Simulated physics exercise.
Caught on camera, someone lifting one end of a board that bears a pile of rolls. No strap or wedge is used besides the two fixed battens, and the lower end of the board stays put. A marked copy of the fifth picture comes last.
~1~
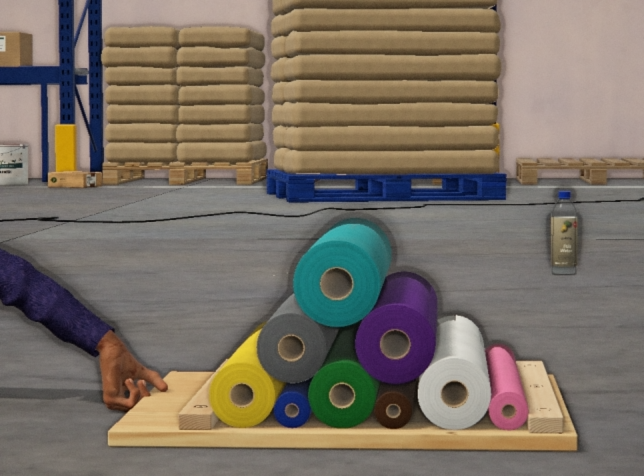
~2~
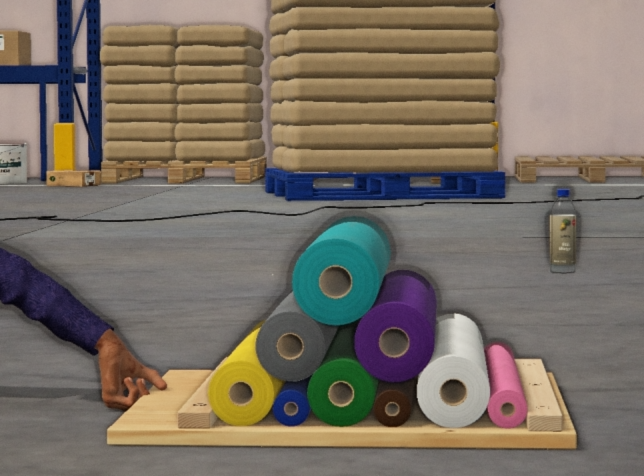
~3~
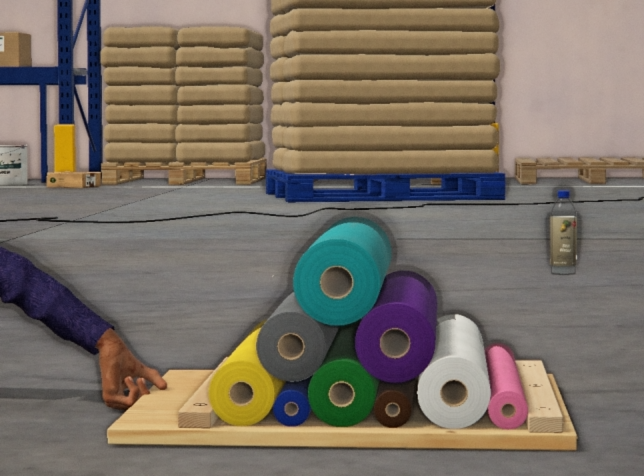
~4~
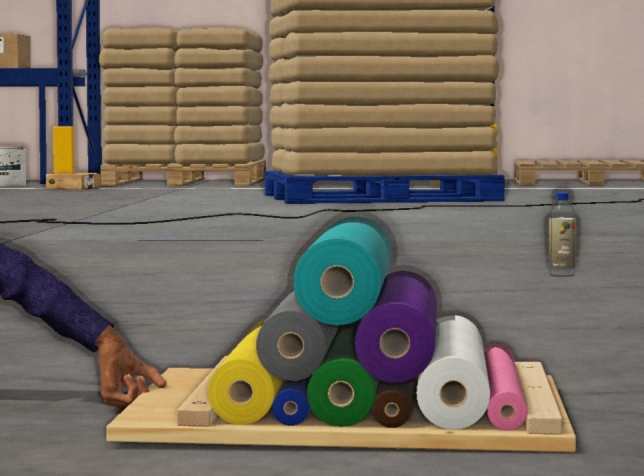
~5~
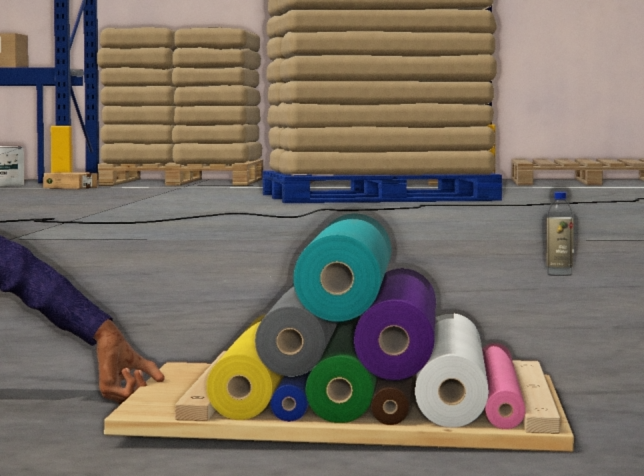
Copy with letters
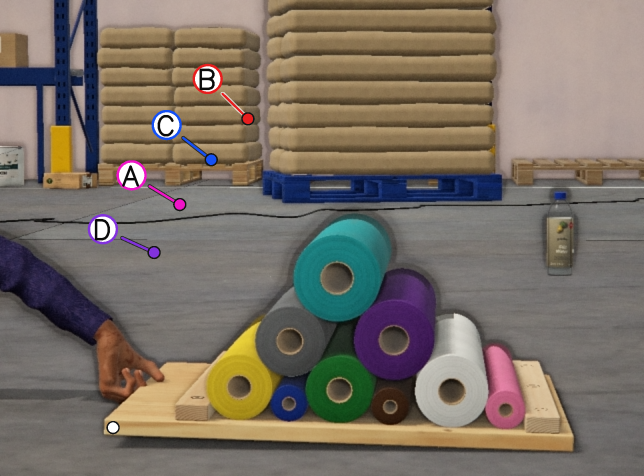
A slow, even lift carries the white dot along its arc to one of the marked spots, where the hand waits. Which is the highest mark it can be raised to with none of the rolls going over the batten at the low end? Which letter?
It can be raised to C.
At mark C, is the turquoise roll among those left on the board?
Yes.
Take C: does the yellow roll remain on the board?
Yes, with C.
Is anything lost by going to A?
No, at A.
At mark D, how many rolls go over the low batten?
With D, none.
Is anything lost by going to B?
Yes.
On the marked copy, A at (180, 205); B at (248, 119); C at (211, 160); D at (154, 252); the white dot at (113, 427).
Taking C. A third of the way, board at 20°.
Two thirds of the way, board at 38°.
When it is over, board at 38°, none over the low batten.
As for the rest, A none over the low batten; B six over the low batten; D none over the low batten.
